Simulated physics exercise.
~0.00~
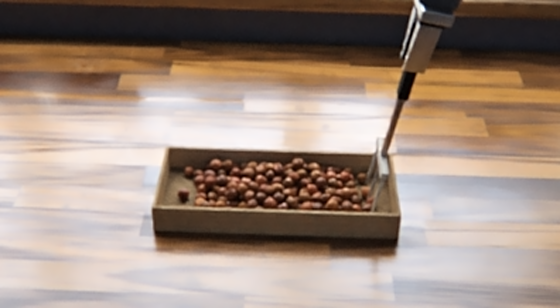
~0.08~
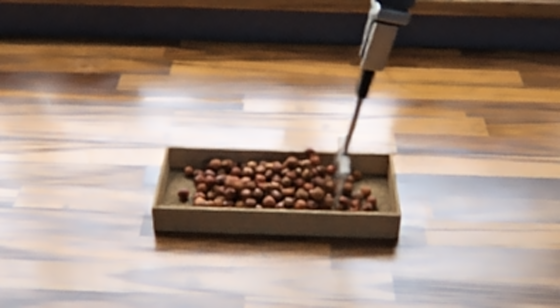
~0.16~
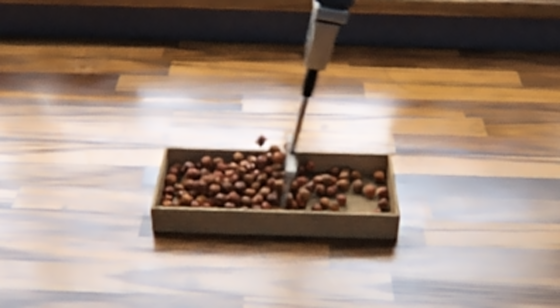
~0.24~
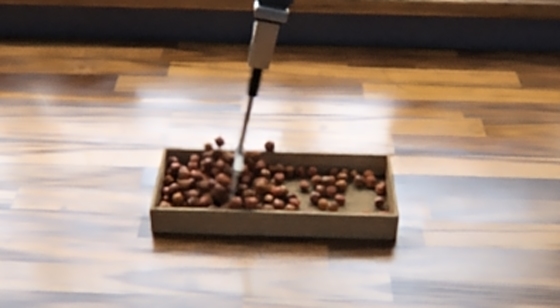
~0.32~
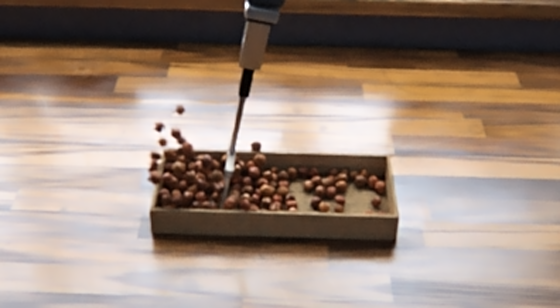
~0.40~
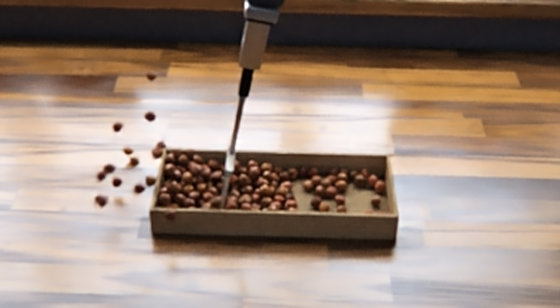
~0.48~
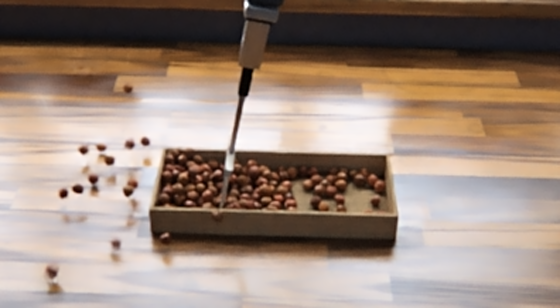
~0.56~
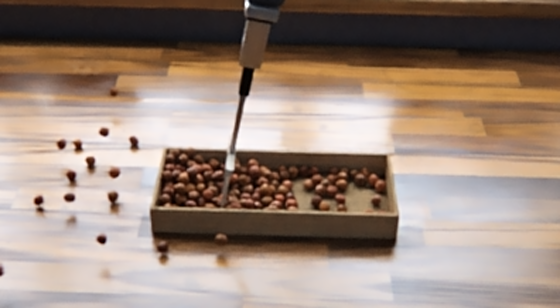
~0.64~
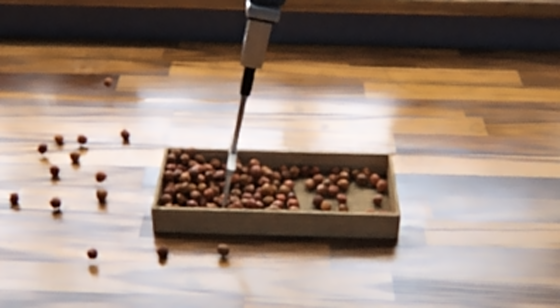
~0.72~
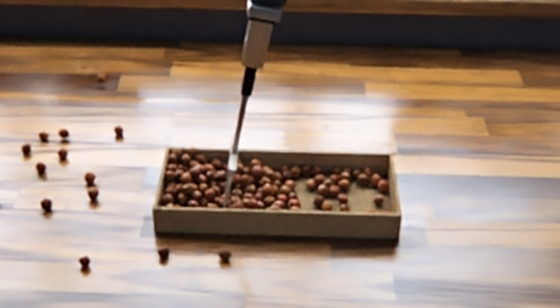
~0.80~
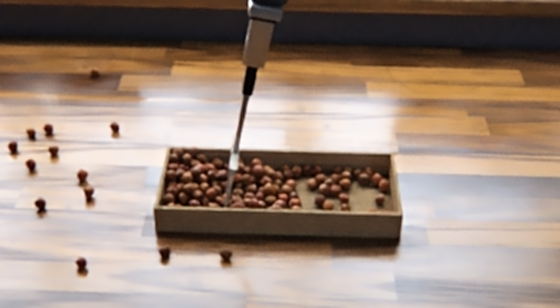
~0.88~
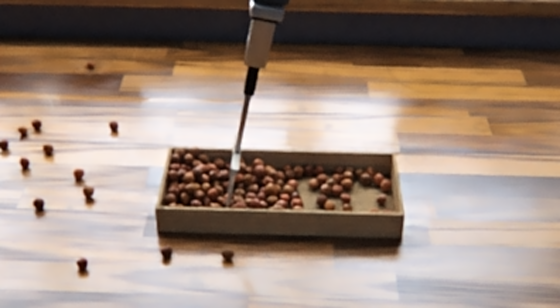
We see a robot arm sweep a thin rake leftward through a shallow tray of hazelnuts on a wooden surface, piling them against the left side until some fly over the edge, scatter and roll, while most remain in the tray around the stopped tool.
